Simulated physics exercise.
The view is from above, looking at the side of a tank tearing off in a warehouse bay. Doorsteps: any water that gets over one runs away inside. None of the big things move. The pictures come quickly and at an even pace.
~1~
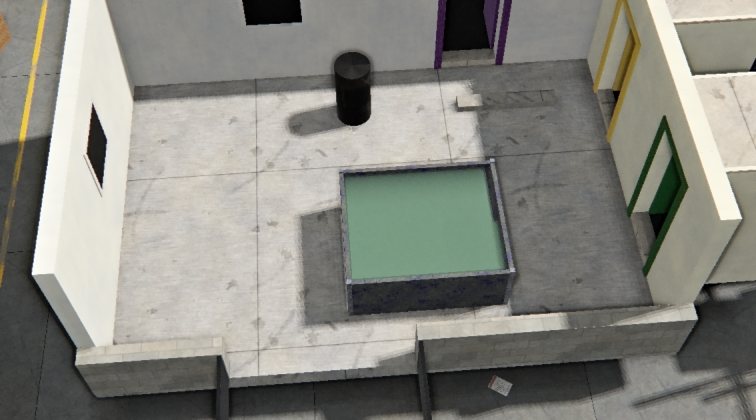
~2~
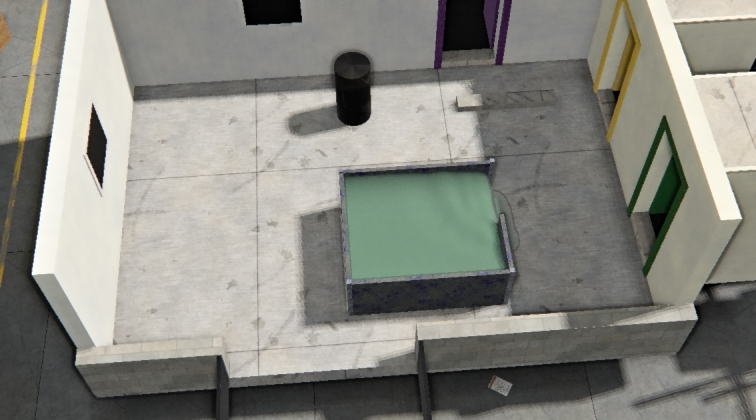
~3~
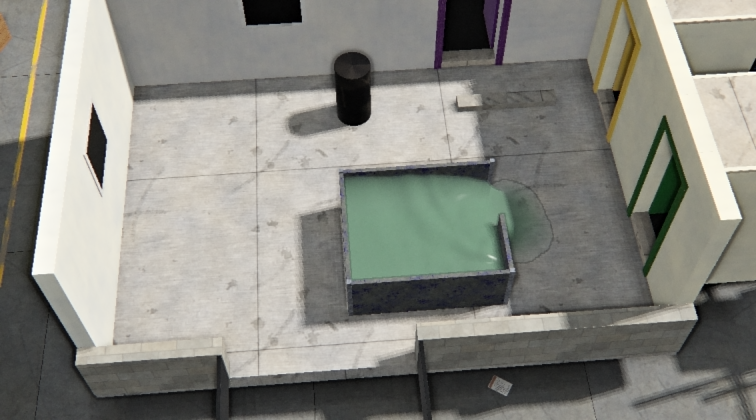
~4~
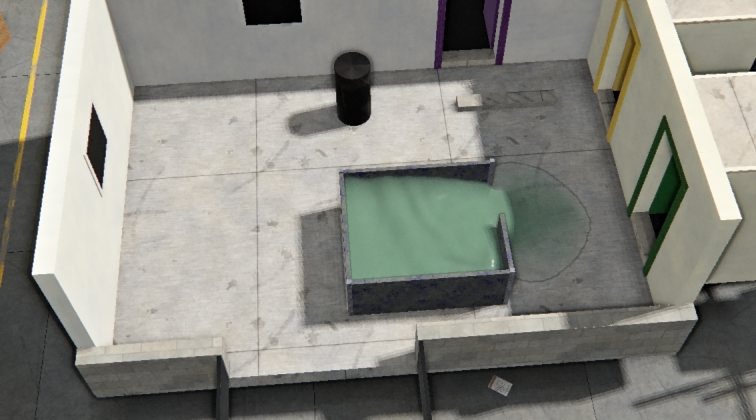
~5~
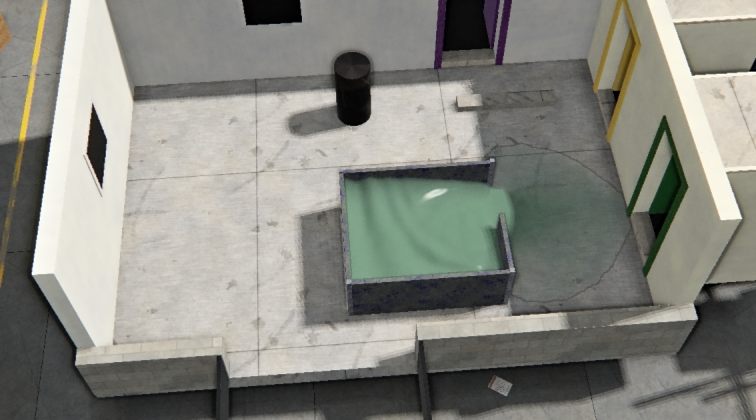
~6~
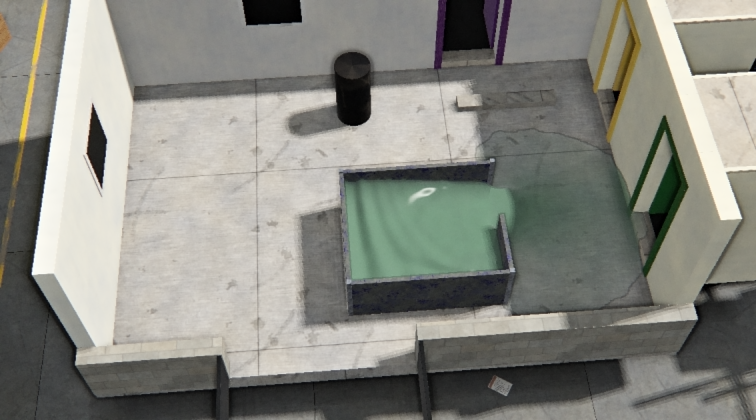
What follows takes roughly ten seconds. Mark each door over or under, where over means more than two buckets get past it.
Green door - over; purple door - under; yellow door - over.
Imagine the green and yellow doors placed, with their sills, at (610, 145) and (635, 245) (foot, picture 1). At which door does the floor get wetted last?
I reckon it's the purple door.
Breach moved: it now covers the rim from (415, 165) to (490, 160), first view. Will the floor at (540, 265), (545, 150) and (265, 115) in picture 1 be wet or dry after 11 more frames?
So that's left bare for the first, waterlogged for the second and waterlogged for the third.
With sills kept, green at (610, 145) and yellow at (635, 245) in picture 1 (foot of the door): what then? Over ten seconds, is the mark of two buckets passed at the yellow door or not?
Looks like the yellow one spills past the mark.
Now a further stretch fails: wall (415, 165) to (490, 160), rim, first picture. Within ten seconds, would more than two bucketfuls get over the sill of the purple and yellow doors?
Per door - purple: Exceeds, yellow: Exceeds.
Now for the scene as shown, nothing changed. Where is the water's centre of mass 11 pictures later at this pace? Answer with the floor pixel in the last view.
I'd say near (487, 225).
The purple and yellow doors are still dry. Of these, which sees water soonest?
That's the yellow one.
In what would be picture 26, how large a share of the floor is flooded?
Estimate: Near 40 %.
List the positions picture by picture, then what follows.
The tank at (423, 223) is whole and still, in the first picture.
Water pours out at (491, 213) and has run to a hidden place, in the second picture.
The front is at (546, 236), out from the gap at (491, 213), in the third picture.
Water pours out at (490, 214) and has run to (585, 227), in the fourth picture.
Water pours out at (490, 214) and has run to (624, 203), in the fifth picture.
The front is at (612, 162), out from the gap at (491, 214), in the sixth picture.
A moment on, water covers 20 % of the floor; the green door over two buckets in, the purple door not reached, the yellow door under two buckets in.
Next, water covers 25 % of the floor; the green door far over two buckets in, the purple door wet at the sill, nothing in, the yellow door over two buckets in.
Then, water covers 40 % of the floor; the green door far over two buckets in, the purple door wet at the sill, nothing in, the yellow door over two buckets in.
Later, water covers 80 % of the floor; the green door far over two buckets in, the purple door wet at the sill, nothing in, the yellow door far over two buckets in.
In the end, water covers 95 % of the floor; the green door far over two buckets in, the purple door wet at the sill, nothing in, the yellow door far over two buckets in.
